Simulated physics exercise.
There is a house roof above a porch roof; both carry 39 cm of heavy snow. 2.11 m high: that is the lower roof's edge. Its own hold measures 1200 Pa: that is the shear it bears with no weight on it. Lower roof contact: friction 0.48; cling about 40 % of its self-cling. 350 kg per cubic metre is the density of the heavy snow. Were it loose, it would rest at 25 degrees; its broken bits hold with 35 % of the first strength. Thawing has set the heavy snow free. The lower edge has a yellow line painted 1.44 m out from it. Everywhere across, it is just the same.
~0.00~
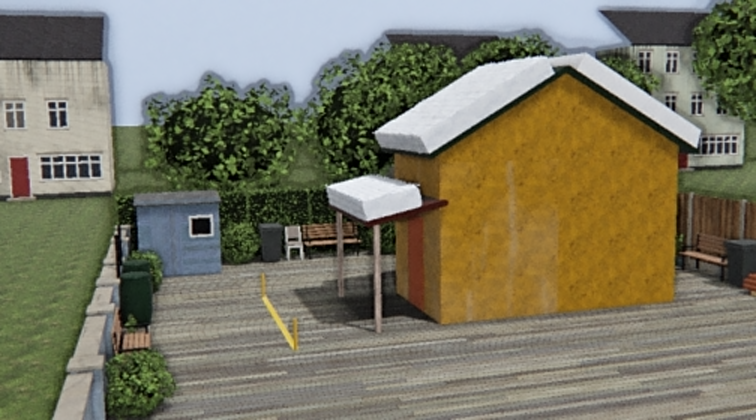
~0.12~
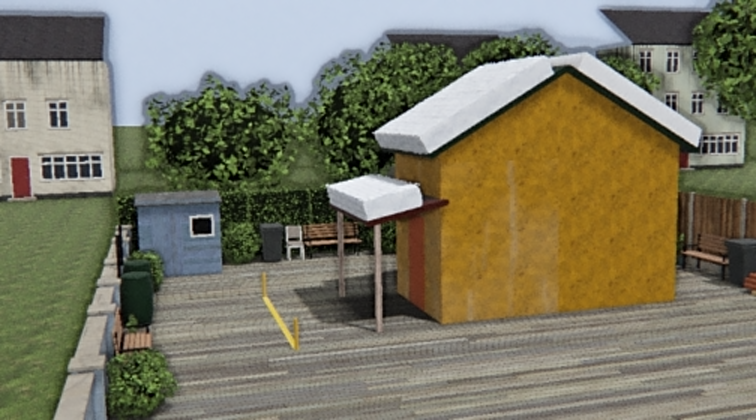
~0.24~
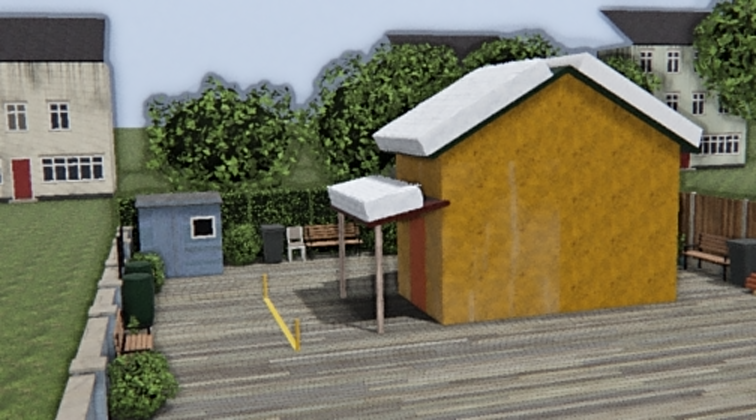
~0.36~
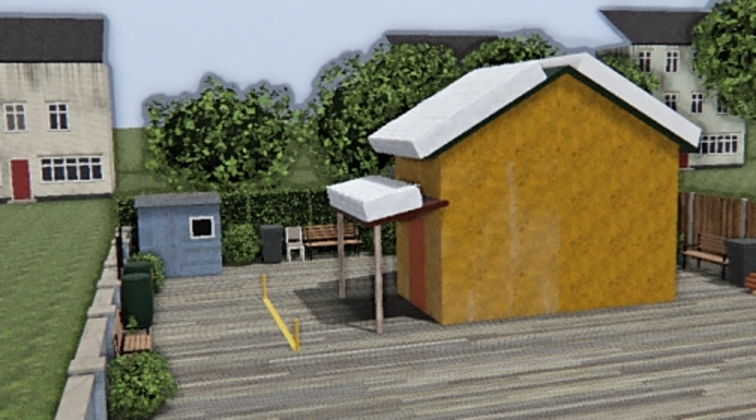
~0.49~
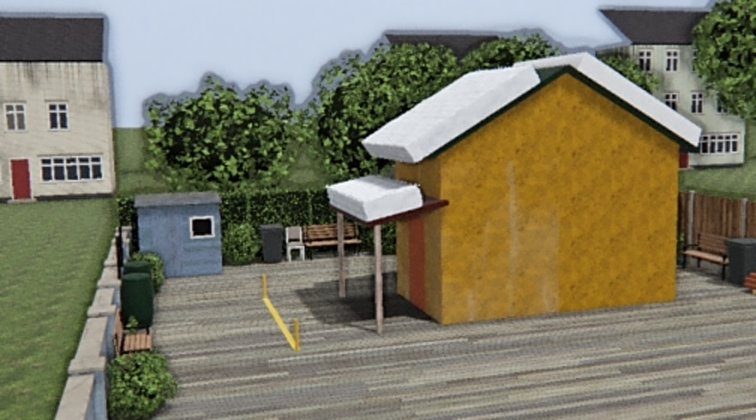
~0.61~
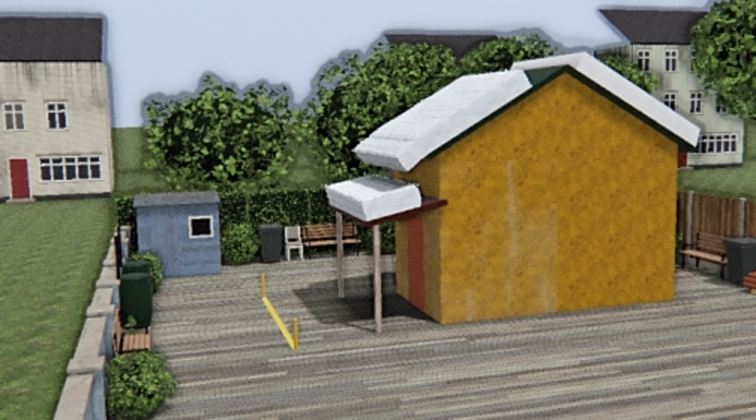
A thick slab of snow on the roof of a yellow building slides slowly down the left slope, separating from the snow at the ridge and jutting past the roof's edge above a snow-covered porch roof.
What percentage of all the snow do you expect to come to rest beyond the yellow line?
Roughly 51 % of it.
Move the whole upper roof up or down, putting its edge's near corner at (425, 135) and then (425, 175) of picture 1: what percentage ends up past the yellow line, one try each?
Try 1: Near 45 %; try 2: Near 20 %.
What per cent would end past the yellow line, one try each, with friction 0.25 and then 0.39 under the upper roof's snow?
It would be 40 % the first time and 16 % the second.
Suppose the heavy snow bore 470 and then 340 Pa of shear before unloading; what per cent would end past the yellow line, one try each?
In turn about 55 %, 55 %.
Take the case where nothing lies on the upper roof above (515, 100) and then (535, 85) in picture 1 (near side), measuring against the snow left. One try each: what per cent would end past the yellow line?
It would be 25 percent the first time and 35 percent the second.
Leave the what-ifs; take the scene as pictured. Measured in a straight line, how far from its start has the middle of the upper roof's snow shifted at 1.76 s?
It sits some 4.2 m from where it began.
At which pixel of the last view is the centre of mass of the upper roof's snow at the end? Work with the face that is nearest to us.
(262, 331), roughly.
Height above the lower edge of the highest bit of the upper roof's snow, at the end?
Looks like around 0.2 m above that edge.
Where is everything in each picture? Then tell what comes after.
In the first picture, leading edge of the heavy snow at (427, 147).
In the second picture, leading edge of the heavy snow at (427, 147), its middle shifted 1.9 cm.
In the third picture, leading edge of the heavy snow at (425, 149), its middle shifted 8.0 cm, 3 % of it past the upper edge, in one piece.
In the fourth picture, leading edge of the heavy snow at (419, 153), its middle shifted 18 cm, 6 % of it past the upper edge, in one piece.
In the fifth picture, leading edge of the heavy snow at (413, 149), its middle shifted 34 cm, 11 % of it past the upper edge, in one piece.
In the sixth picture, leading edge of the heavy snow at (403, 150), its middle shifted 54 cm, 18 % of it past the upper edge, cracking.
After 1.13 s, none is below the lower edge and 0 % is past the line.
After 1.76 s, 44 % is below the lower edge and 4 % is past the line.
After 2.38 s, 82 % is below the lower edge and 46 % is past the line.
After 3.00 s, 83 % is below the lower edge and 51 % is past the line.
After 3.50 s, at the end, 83 % is below the lower edge and 51 % is past the line.
